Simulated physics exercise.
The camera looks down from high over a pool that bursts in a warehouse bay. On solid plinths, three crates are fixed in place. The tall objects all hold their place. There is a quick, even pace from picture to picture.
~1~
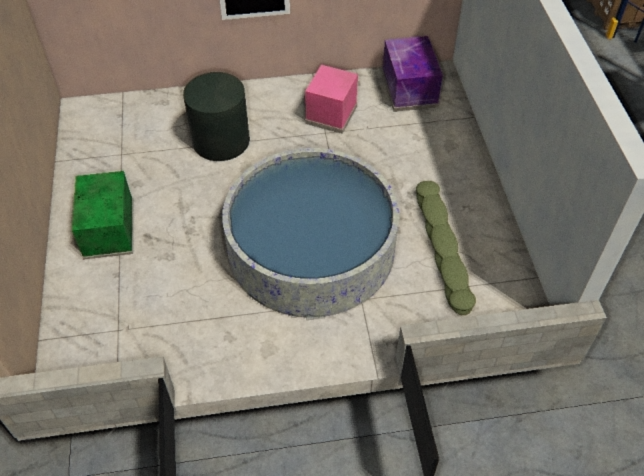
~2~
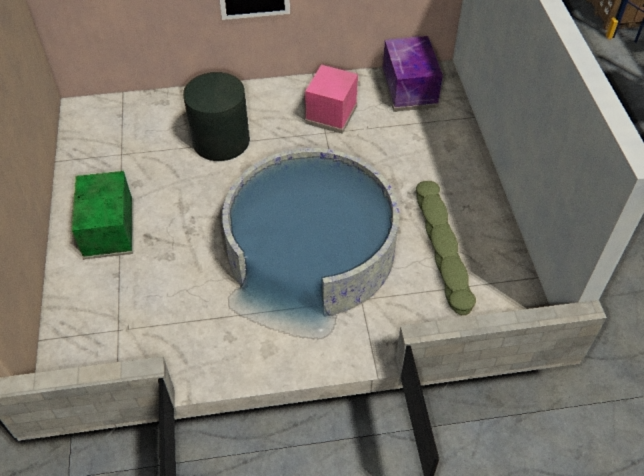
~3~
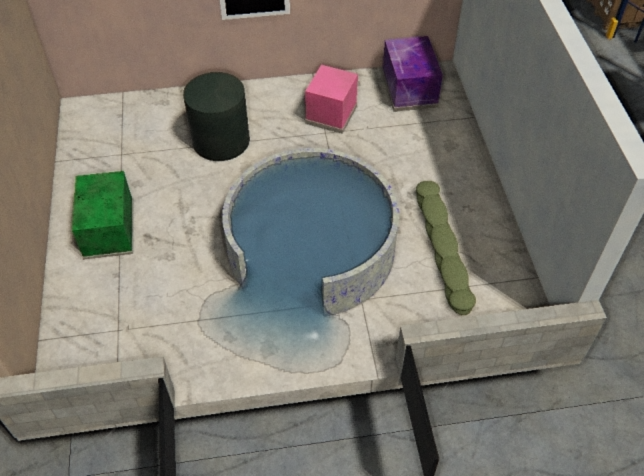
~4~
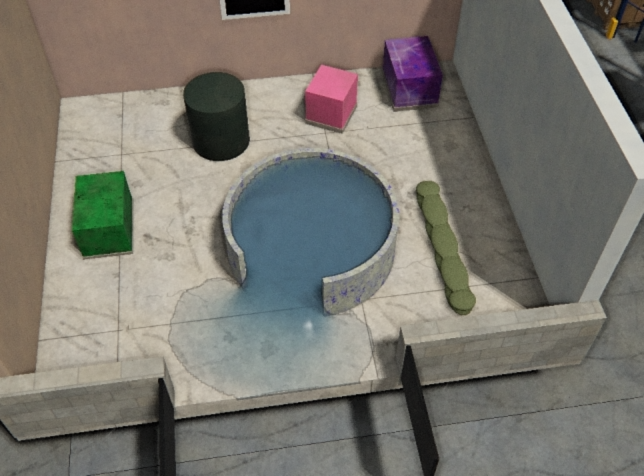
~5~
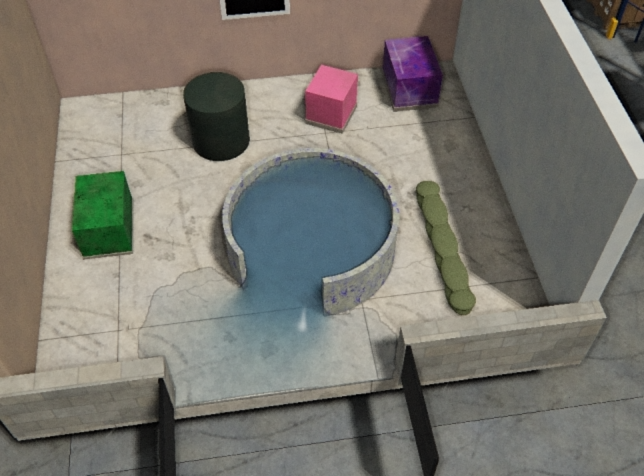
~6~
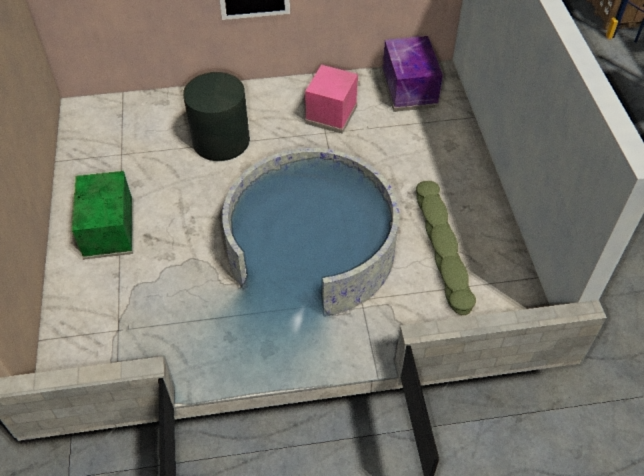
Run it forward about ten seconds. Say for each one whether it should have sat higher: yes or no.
Green crate - yes; pink crate - no; purple crate - no.
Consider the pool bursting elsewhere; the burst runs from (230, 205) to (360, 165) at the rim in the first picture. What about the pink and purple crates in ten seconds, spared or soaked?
So the pink goes wet while the purple goes wet.
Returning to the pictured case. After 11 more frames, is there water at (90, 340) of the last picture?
I'd expect that place to be drenched.
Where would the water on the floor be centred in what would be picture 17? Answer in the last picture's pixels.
Somewhere near (272, 273).
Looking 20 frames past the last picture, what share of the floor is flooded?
30 %, roughly.
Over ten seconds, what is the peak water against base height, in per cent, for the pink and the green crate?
40 and 250 per cent, roughly.
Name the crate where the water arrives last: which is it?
Pick: The purple one.
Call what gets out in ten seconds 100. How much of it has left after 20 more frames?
Near 65 in a hundred.
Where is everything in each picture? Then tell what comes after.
In the first picture, still water in the round pool at (311, 215).
In the second picture, water pours out at (280, 297) and has run to (325, 331).
In the third picture, the front is at a hidden place, out from the gap at (280, 299).
In the fourth picture, the front is at a hidden place, out from the gap at (280, 300).
In the fifth picture, water pours out at (280, 300) and has run to a hidden place.
In the sixth picture, the front is at a hidden place, out from the gap at (280, 300).
A moment on, water covers 15 % of the floor; the green crate not reached, the pink crate not reached, the purple crate not reached.
Next, water covers 15 % of the floor; the green crate water round its plinth, the pink crate not reached, the purple crate not reached.
Then, water covers 30 % of the floor; the green crate water round its plinth, the pink crate not reached, the purple crate not reached.
Later, water covers 40 % of the floor; the green crate water round its plinth, the pink crate not reached, the purple crate not reached.
In the end, water covers 60 % of the floor; the green crate was topped, the pink crate stayed above the water, the purple crate stayed above the water.
